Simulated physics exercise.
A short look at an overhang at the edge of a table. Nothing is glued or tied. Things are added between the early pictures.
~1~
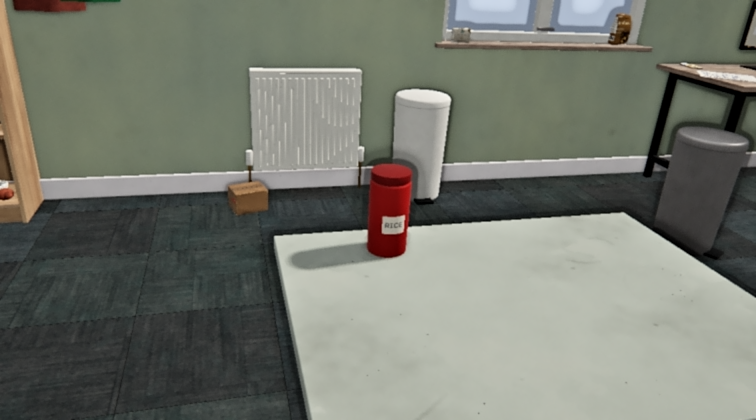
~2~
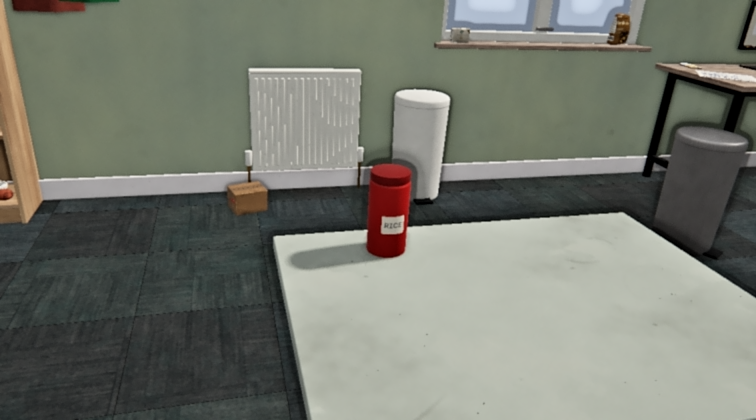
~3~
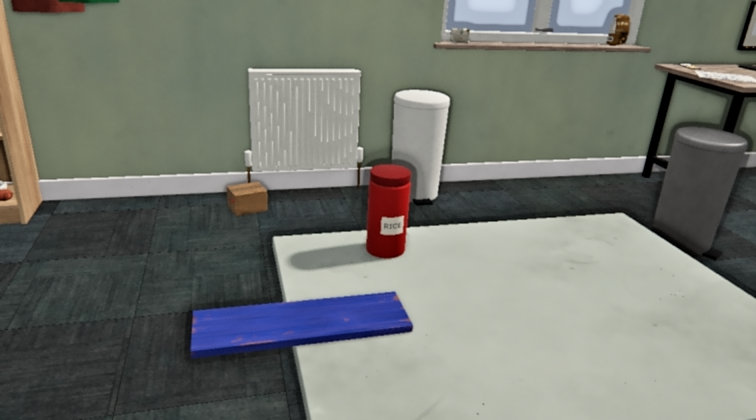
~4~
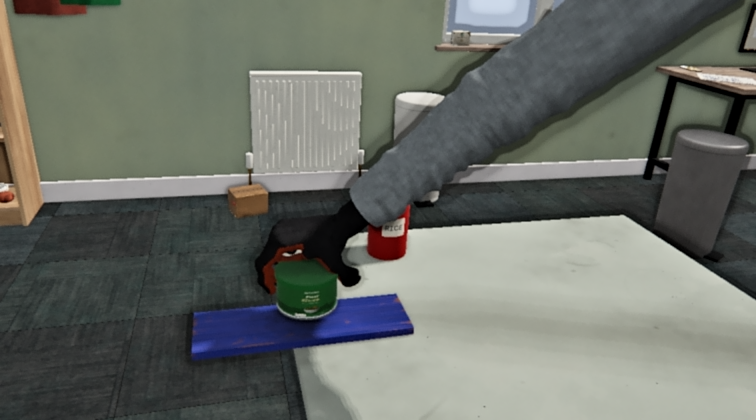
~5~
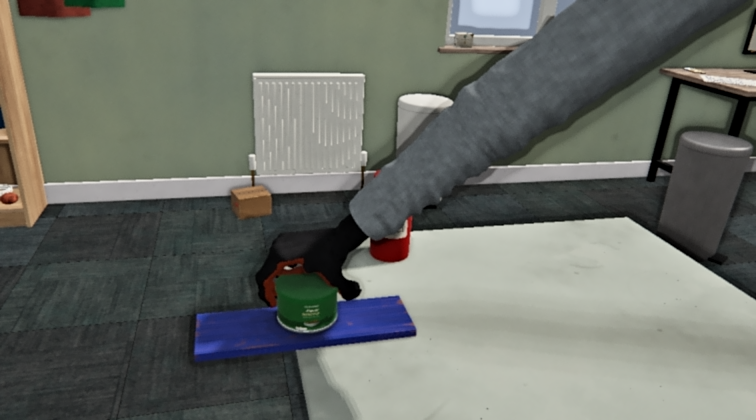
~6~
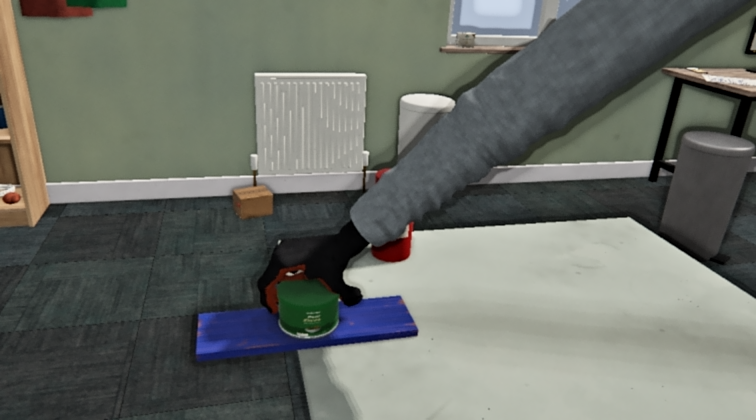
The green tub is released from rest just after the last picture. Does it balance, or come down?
In the end the plank keeps its balance.
Then, 0.80 s past the last view, nothing moves.
Then, 1.70 s past the last view, green tub resting near (309, 306).
Finally, all 3 still in place. Final places as the last picture's camera would see them, green tub near (309, 305). The plank stays on the table.
